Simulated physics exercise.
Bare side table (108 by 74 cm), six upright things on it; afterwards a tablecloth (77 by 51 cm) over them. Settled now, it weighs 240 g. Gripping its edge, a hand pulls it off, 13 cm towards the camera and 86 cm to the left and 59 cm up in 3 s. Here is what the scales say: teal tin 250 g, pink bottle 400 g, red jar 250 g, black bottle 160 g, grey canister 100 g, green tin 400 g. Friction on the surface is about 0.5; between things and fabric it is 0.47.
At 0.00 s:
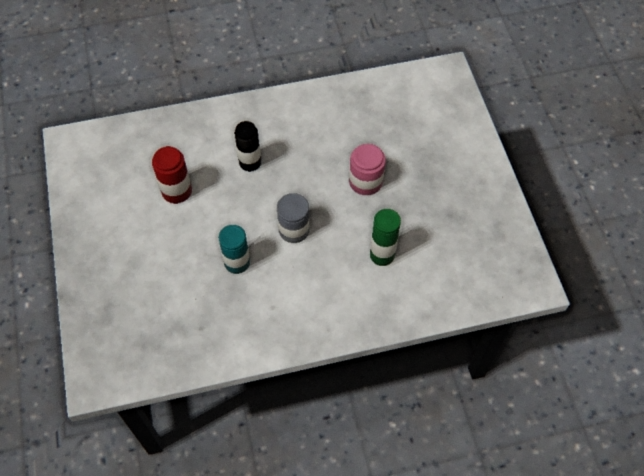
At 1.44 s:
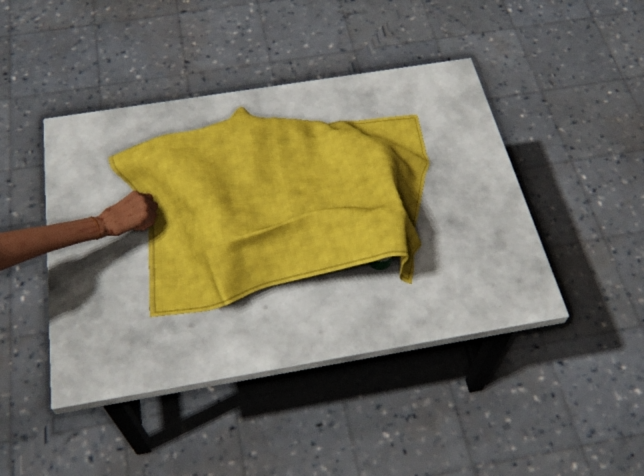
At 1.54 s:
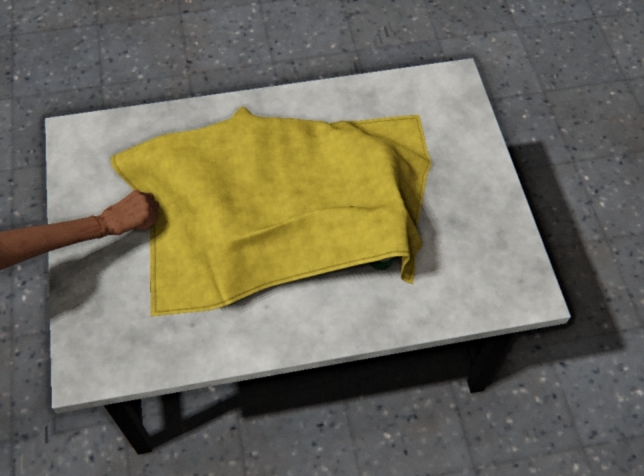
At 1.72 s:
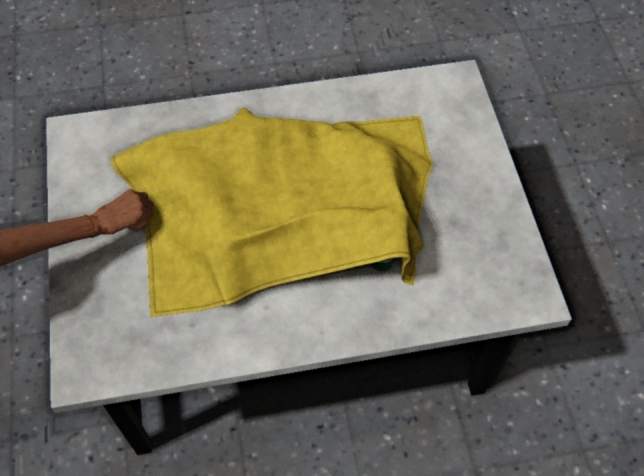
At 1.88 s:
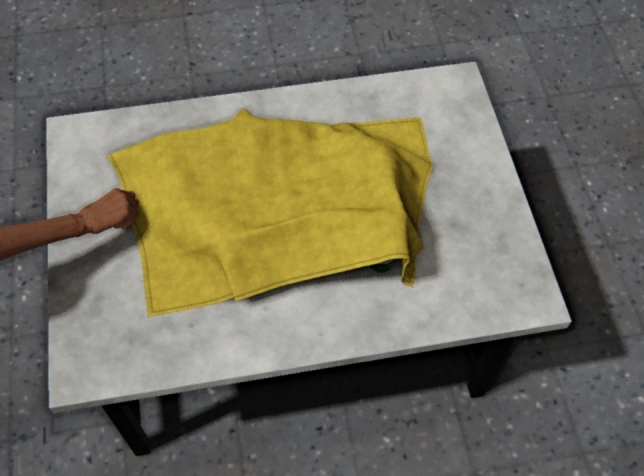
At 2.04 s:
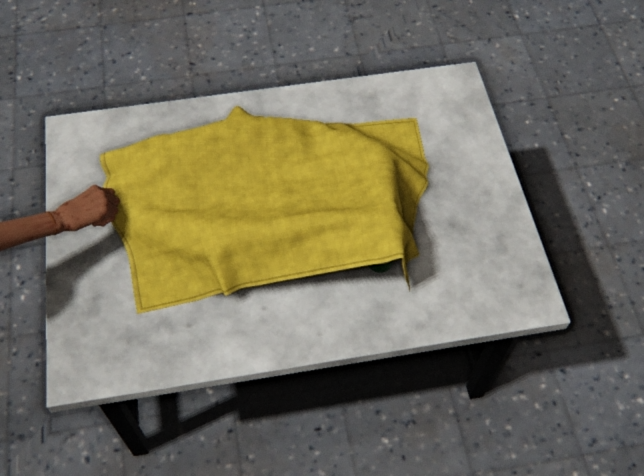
Yellow cloth covering six coloured containers on a pale table, a hand gripping its left edge and pulling it slightly left.
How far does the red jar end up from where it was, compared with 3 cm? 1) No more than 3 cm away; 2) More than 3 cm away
2.
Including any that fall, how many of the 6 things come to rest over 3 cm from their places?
The answer is 4 of them.
At 2.7 s, middle of the tablecloth at (175, 187); green tin on its side, 11 cm off its start, black bottle on its side, 10 cm off its start.
At 3.3 s, middle of the tablecloth at a place out of view; red jar on its side, 17 cm off its start, teal tin on its side, 11 cm off its start, green tin on its side, 11 cm off its start.
At 3.9 s, middle of the tablecloth at a place out of view; red jar over the edge, teal tin on its side, 19 cm off its start at (150, 297), black bottle on its side, 12 cm off its start at (210, 184).
At 4.5 s, middle of the tablecloth at a place out of view; red jar over the edge, teal tin on its side, 26 cm off its start, black bottle on its side, 16 cm off its start.
At 5.3 s, middle of the tablecloth at a place out of view; red jar over the edge, teal tin on its side, 34 cm off its start at (110, 368), black bottle on its side, 21 cm off its start at (212, 226), green tin on its side, 11 cm off its start at (330, 252).
